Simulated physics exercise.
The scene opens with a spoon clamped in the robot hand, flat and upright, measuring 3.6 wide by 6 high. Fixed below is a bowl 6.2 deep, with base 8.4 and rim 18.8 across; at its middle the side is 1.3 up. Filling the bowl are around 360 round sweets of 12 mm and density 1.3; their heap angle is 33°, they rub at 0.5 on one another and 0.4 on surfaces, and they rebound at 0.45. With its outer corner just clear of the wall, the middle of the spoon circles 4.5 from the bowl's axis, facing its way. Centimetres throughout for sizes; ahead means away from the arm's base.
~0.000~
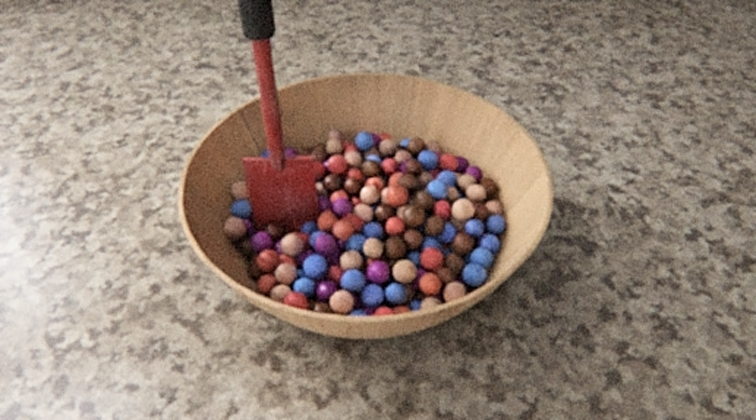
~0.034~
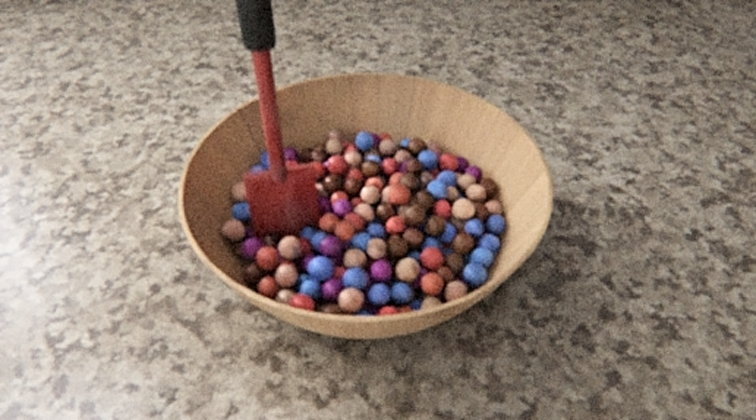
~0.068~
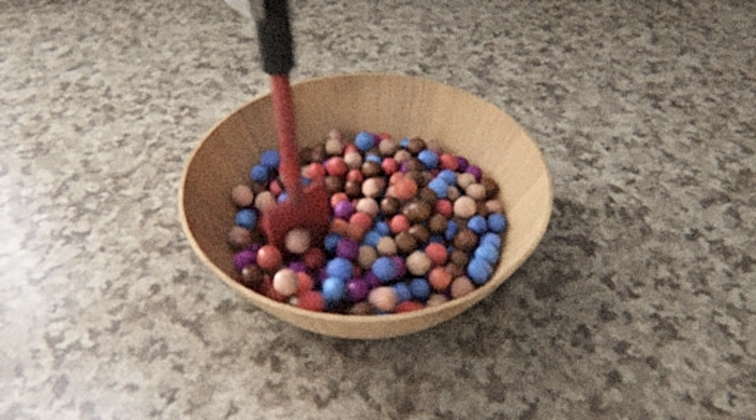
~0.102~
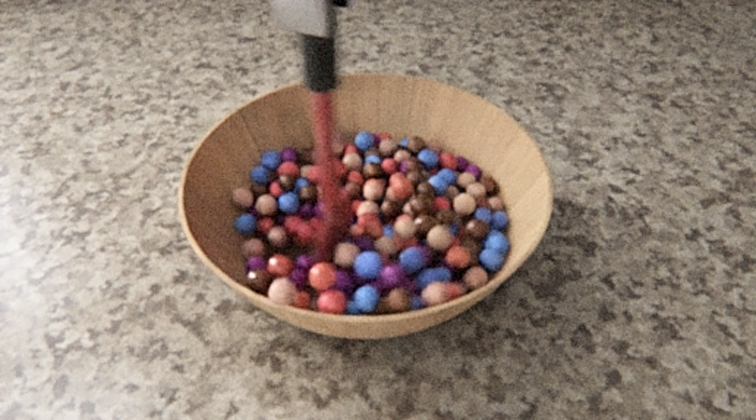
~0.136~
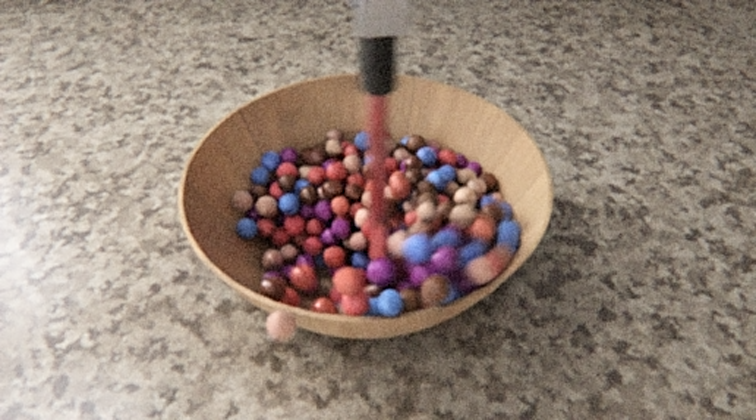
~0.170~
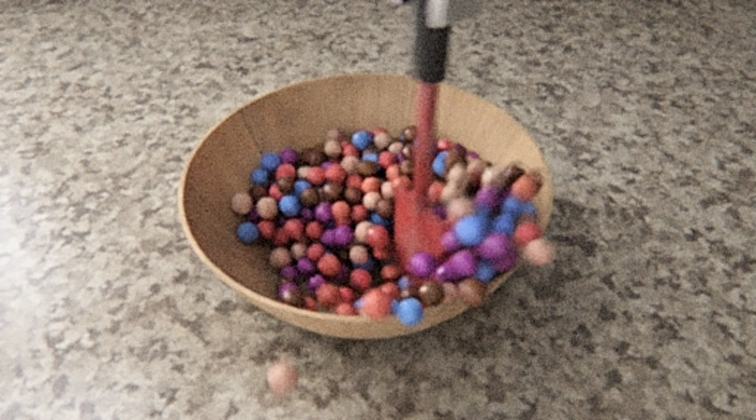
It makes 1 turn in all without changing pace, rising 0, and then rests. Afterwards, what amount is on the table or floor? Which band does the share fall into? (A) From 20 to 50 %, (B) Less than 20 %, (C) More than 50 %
A, from 20 to 50 %.
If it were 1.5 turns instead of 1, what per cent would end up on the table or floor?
I'd expect around 35 per cent.
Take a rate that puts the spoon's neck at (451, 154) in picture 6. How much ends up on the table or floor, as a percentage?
Around 35 in a hundred.
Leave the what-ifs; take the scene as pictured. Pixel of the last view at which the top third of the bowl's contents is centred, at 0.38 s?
Estimated centre: (280, 129).
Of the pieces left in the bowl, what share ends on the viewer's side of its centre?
About 65 per cent.
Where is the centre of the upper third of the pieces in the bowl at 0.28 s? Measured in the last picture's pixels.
I'd put its middle near (434, 124).
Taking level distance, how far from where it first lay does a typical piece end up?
I'd put it at roughly 8 centimetres.
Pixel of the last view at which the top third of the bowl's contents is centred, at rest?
Centre, approx.: (295, 255).
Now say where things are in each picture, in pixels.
The spoon neck at (275, 135), 0° round; upper third of the load around (373, 198), from x 235 to 495, top at y 140; 362 in the bowl, in the first picture.
The spoon neck at (275, 146), 12° round; upper third of the load around (371, 204), from x 235 to 495, top at y 140, in the second picture.
The spoon neck at (292, 172), 40° round; upper third of the load around (373, 224), from x 240 to 495, top at y 140, in the third picture.
The spoon neck at (330, 189), 68° round; upper third of the load around (393, 236), from x 240 to 500, top at y 140; 361 in the bowl, 1 in flight or on the tool, in the fourth picture.
The spoon neck at (378, 192), 96° round; upper third of the load around (423, 236), from x 240 to 510, top at y 140; 361 in the bowl, 1 in flight or on the tool, in the fifth picture.
The spoon neck at (423, 180), 124° round; upper third of the load around (455, 210), from x 240 to 540, top at y 135; 358 in the bowl, 4 in flight or on the tool, in the sixth picture.
After 0.28 s, 212° round, highest piece 10 above the table; 336 in the bowl, 5 on the table or floor, 21 in flight or on the tool.
After 0.38 s, 300° round, highest piece 9 above the table; 304 in the bowl, 29 on the table or floor, 29 in flight or on the tool.
After 0.63 s, 0° round, highest piece 6 above the table; 267 in the bowl, 94 on the table or floor, 1 in flight or on the tool.
After 1.33 s, 0° round, highest piece 5 above the table; 267 in the bowl, 95 on the table or floor.
In the end, 267 in the bowl, 95 on the table or floor. That is 26 % on the table or floor.
